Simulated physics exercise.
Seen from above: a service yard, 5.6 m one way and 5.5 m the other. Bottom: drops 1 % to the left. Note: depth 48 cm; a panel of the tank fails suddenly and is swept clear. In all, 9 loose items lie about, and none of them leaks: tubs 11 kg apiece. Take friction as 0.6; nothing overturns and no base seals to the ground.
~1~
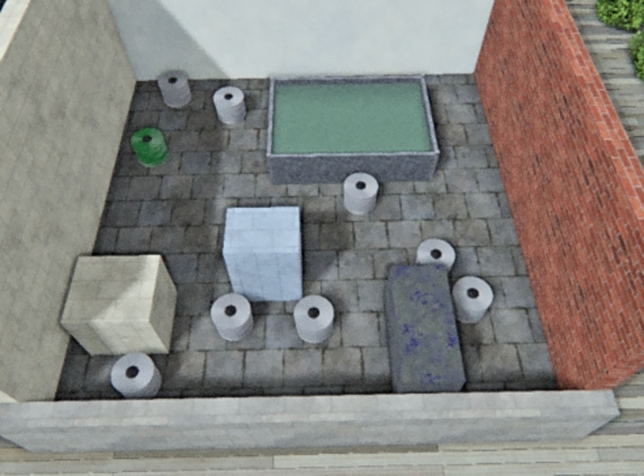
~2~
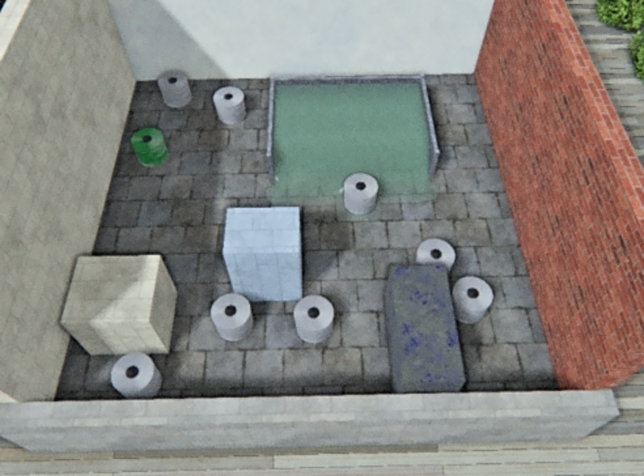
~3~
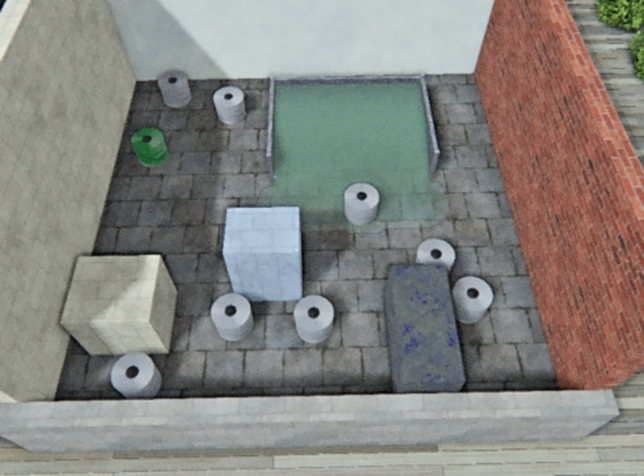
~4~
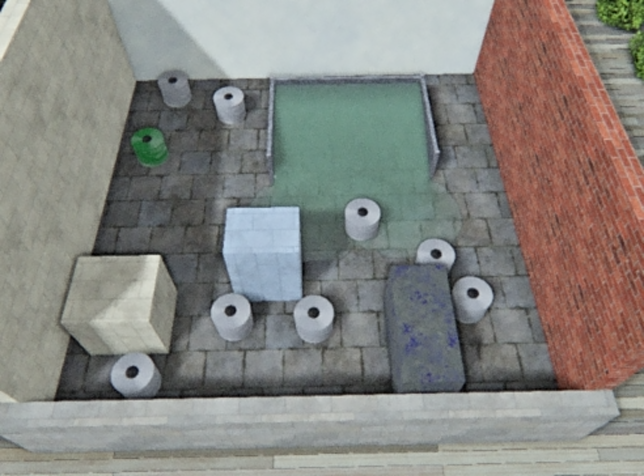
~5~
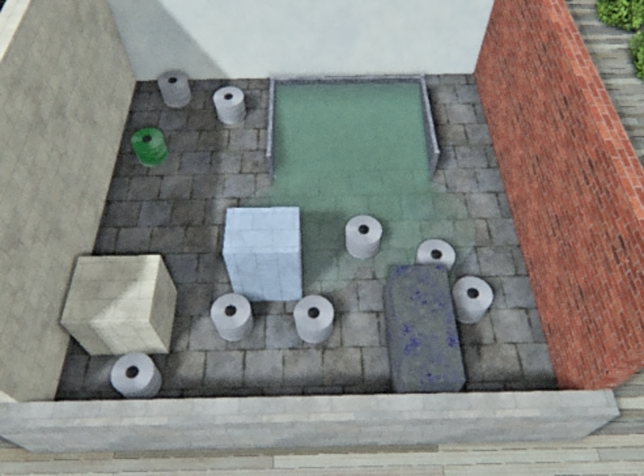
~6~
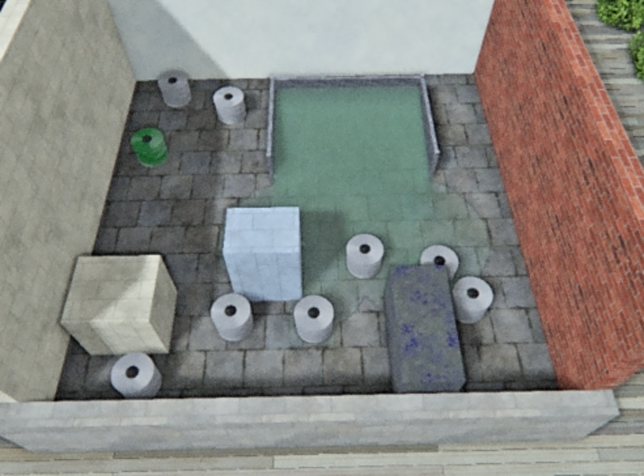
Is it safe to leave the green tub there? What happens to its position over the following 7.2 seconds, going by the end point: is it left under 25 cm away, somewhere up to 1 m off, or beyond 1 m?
The move is medium.
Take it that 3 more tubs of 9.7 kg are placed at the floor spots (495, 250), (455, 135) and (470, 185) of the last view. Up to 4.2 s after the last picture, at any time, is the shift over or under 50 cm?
Going through them in the order asked, they come out clear of the mark, shy of the mark and shy of the mark.
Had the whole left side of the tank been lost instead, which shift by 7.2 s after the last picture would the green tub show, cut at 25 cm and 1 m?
In that case the green tub gets carried off.
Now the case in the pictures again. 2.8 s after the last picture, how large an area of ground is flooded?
Wet: Near 21 m2.
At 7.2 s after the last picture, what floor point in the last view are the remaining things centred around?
Around (251, 223).
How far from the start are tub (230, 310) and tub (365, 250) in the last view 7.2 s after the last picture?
In turn: 80 cm, 250 cm.
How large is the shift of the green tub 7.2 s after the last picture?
Roughly 60 centimetres.
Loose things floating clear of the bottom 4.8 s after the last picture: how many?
The number is 5.
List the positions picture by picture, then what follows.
The green tub at (147, 139), on the bottom; 3.3 m2 under water; 0 of 9 have shifted, in the first picture.
The green tub at (147, 139), on the bottom; 4.3 m2 under water; 0 of 9 have shifted, in the second picture.
The green tub at (147, 139) rests on the ground; water covers 5.2 m2; 1 of 9 have shifted, in the third picture.
The green tub at (147, 139) rests on the ground; 6.6 m2 under water; 1 of 9 have shifted, in the fourth picture.
The green tub at (147, 139) rests on the ground; 7.7 m2 under water; 1 of 9 have shifted, in the fifth picture.
The green tub at (147, 139) rests on the ground; water covers 8.7 m2; 2 of 9 have shifted, in the sixth picture.
Then, 0.9 s after the last picture the green tub is near (147, 139), 0.0 m from its start, aground; 2 afloat.
Then, 2.8 s after the last picture the green tub is near (147, 139), 0.0 m from its start, aground; 5 afloat.
Then, 4.8 s after the last picture the green tub is near (153, 133), 0.1 m from its start, aground; 5 afloat.
Then, 7.2 s after the last picture the green tub is near (159, 111), 0.6 m from its start, afloat; 6 afloat.
